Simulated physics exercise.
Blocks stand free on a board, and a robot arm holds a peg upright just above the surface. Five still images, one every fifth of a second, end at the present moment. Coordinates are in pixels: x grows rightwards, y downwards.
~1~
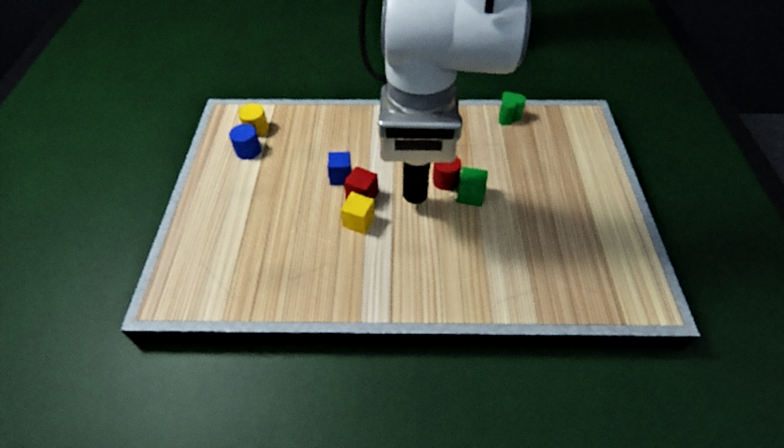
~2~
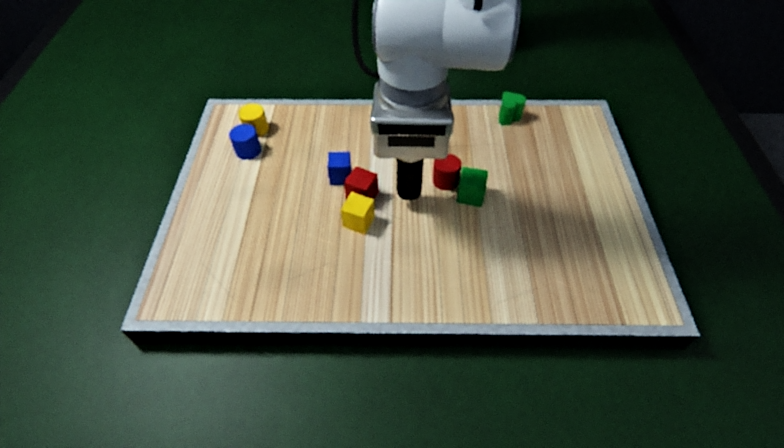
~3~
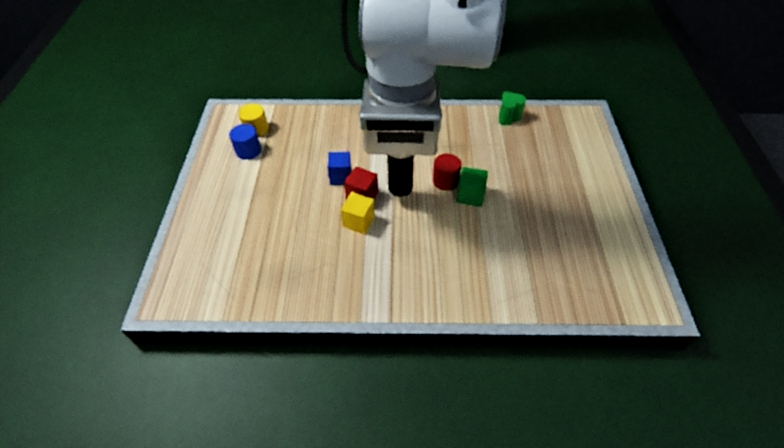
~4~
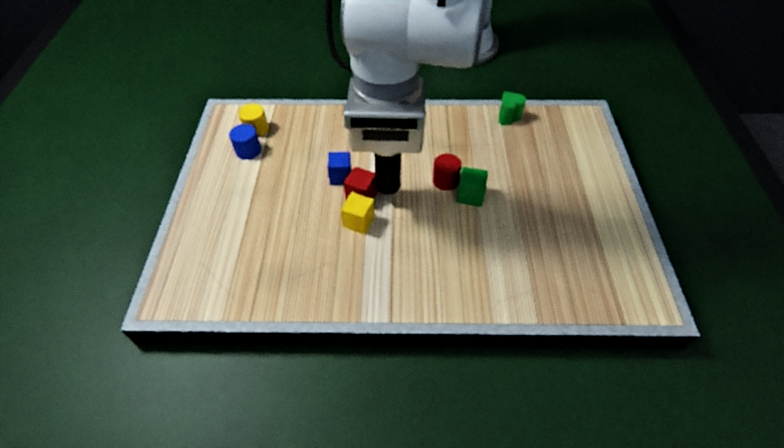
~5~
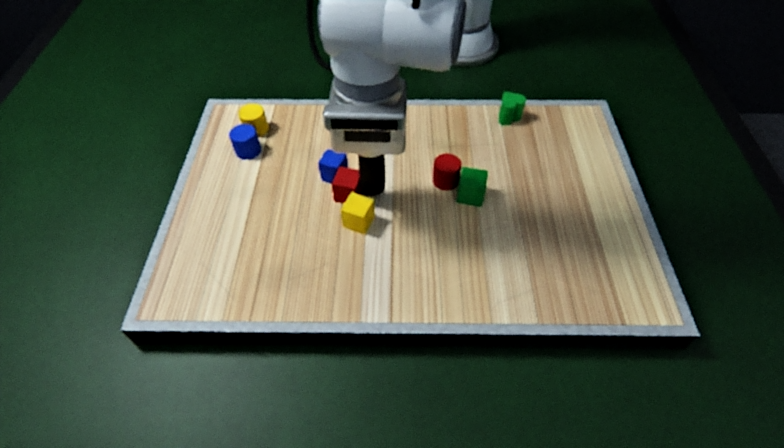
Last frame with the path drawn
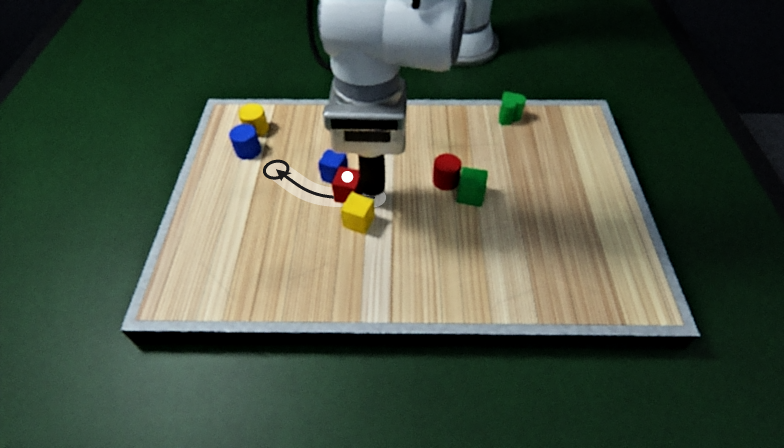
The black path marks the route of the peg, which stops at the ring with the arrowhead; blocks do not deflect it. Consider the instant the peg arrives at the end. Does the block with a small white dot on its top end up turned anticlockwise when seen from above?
I believe so.
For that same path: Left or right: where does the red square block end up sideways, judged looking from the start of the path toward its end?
Answer: Left.
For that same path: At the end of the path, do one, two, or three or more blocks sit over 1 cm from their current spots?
The way I see it, the answer is two.
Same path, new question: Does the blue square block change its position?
Yes, that is how it ends up.
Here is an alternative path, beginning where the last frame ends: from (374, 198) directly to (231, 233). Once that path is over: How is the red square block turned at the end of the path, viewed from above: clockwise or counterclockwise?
Watching from overhead, you'd notice the red square block rotating clockwise.
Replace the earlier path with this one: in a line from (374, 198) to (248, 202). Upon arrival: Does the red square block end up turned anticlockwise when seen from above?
No, that is not how it ends up.
The line goes from (374, 198) over (335, 197) and (301, 187) to (276, 169); the dot is on the red square block.
What follows on the original path. One third of the way, peg (333, 186); blue square block (324, 157), turned 50° clockwise; red square block (307, 177).
Two thirds of the way, peg (298, 176); blue square block (322, 156), turned 60° clockwise; red square block (271, 173), turned 35° anticlockwise.
At the end, peg (273, 159); blue square block (322, 156), turned 60° clockwise; red square block (261, 172), turned 60° anticlockwise; yellow square block unmoved.
